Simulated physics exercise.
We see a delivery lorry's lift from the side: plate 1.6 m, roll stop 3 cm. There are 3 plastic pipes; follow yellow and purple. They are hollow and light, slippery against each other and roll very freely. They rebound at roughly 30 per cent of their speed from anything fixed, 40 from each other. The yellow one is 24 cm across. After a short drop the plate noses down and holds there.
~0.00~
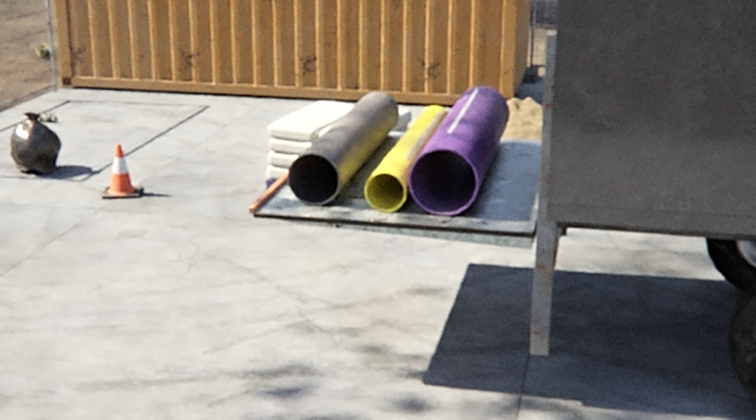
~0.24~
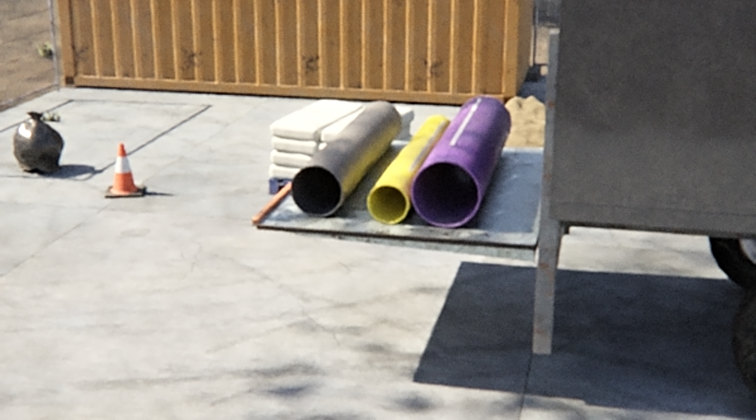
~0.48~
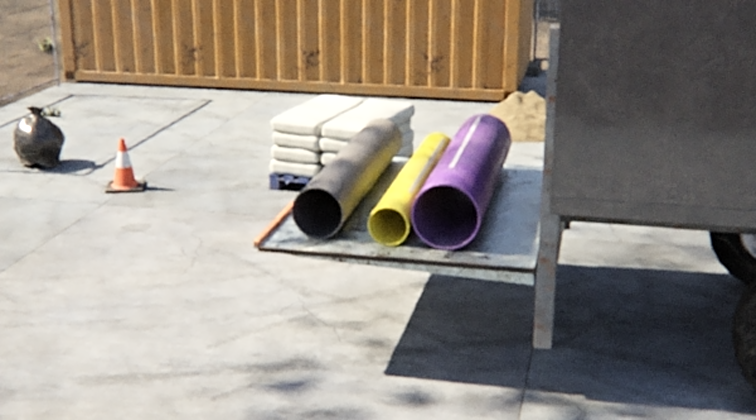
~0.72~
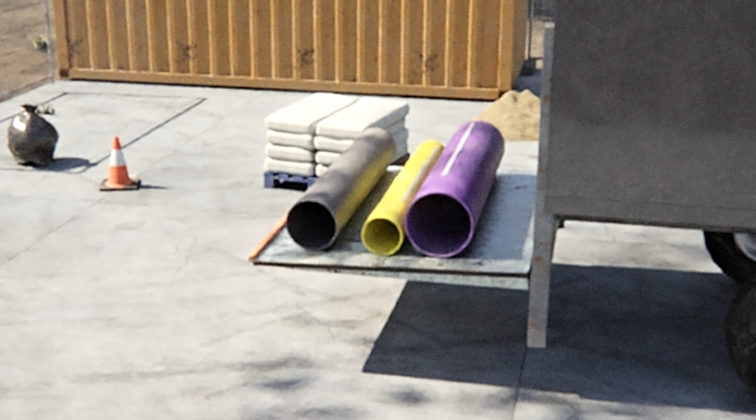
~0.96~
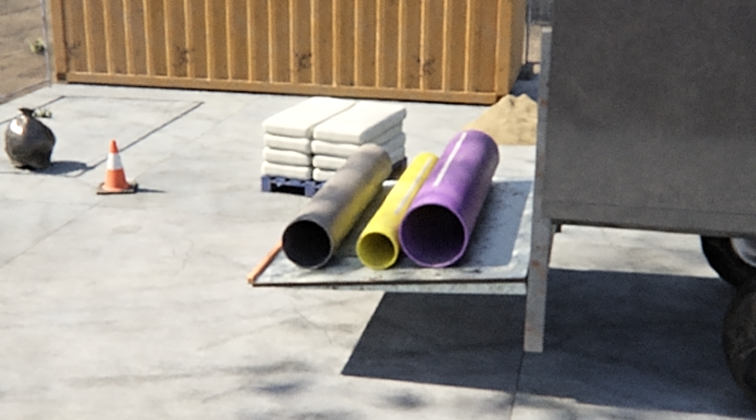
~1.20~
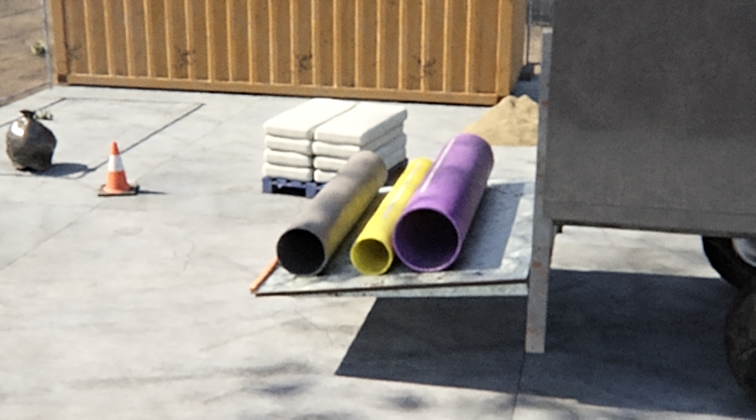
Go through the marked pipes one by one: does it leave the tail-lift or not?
The yellow pipe gets over the stop, the purple rolls off the plate.
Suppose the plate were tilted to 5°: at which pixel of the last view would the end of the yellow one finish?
Around (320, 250).
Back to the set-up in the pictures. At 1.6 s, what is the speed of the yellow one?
About 0.5 m/s.
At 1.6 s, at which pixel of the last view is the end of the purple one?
Near (399, 241).
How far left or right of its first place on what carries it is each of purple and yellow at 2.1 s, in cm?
Purple 55 left, yellow 50 left.
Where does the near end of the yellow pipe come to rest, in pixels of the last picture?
Near (138, 327).
Then, 1.6 s in, yellow is on the plate, 55 cm from the stop, rolling left; purple is on the plate, 85 cm from the stop, rolling left; 0 over the stop so far.
Then, 2.1 s in, yellow is on the plate, 25 cm from the stop, rolling left; purple is on the plate, 55 cm from the stop, rolling left; 0 over the stop so far.
Then, 2.7 s in, yellow is over the stop and falling; purple is on the plate, 20 cm from the stop, rolling left; 2 over the stop so far.
Then, 3.3 s in, yellow is off the lift, on the ground; purple is over the stop and falling; 3 over the stop so far.
In the end (5.0 s), yellow is on the ground; purple is on the ground; 3 over the stop so far.
